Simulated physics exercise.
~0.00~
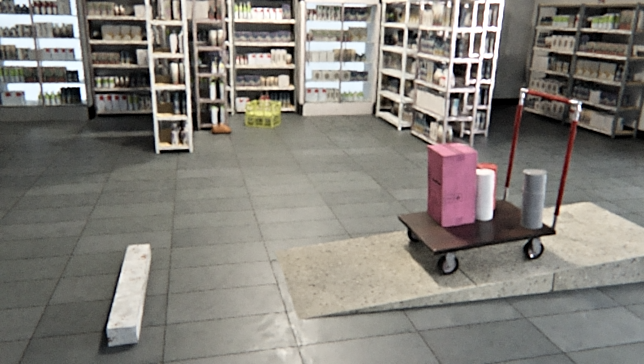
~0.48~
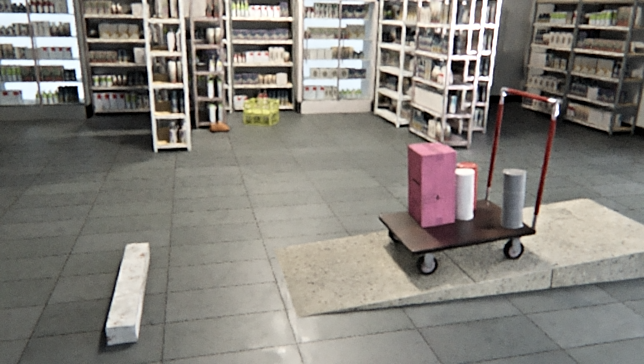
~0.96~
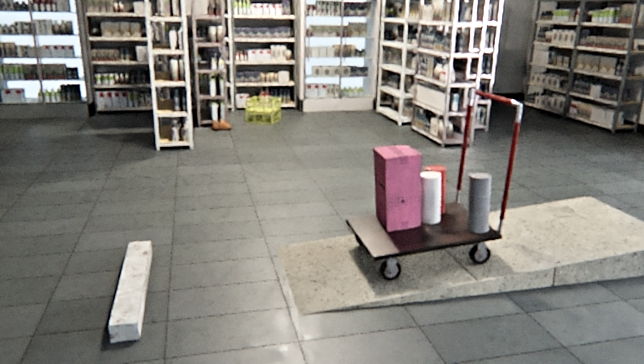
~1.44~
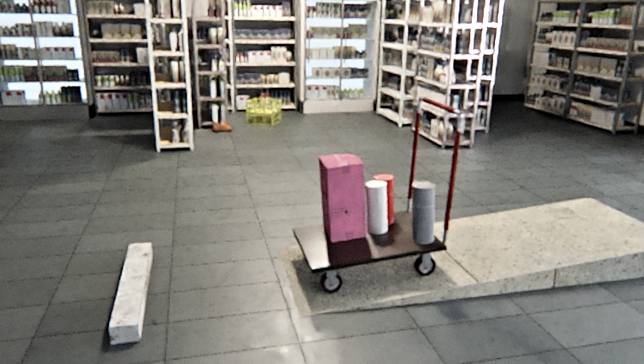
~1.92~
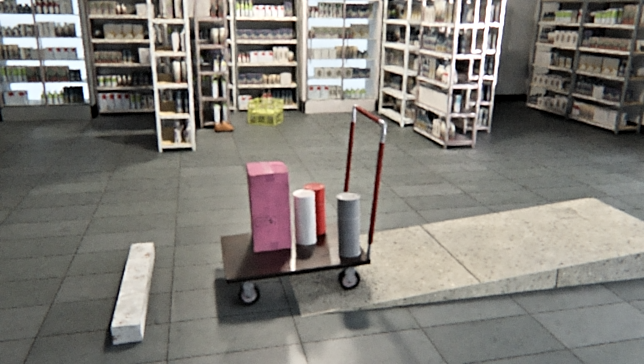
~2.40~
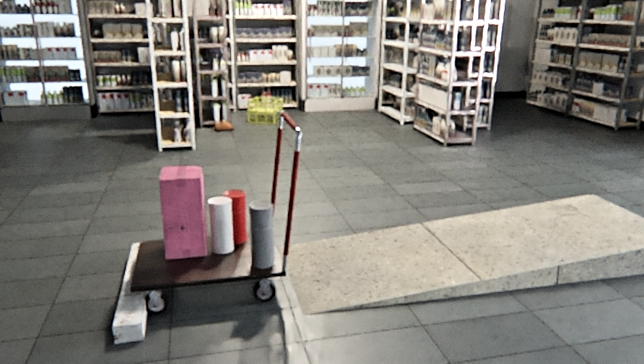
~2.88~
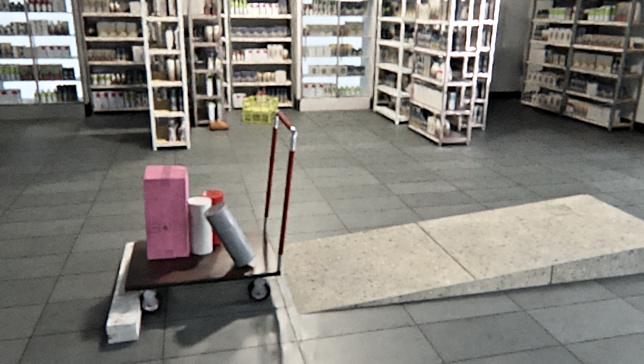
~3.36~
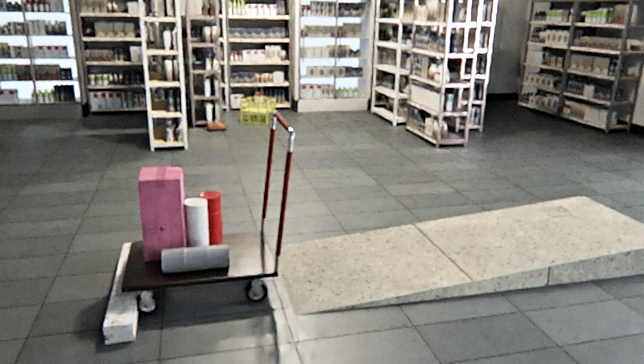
Trolley rolling left down a ramp and stopping at a kerb, its grey canister toppling onto the deck beside the upright pink box.
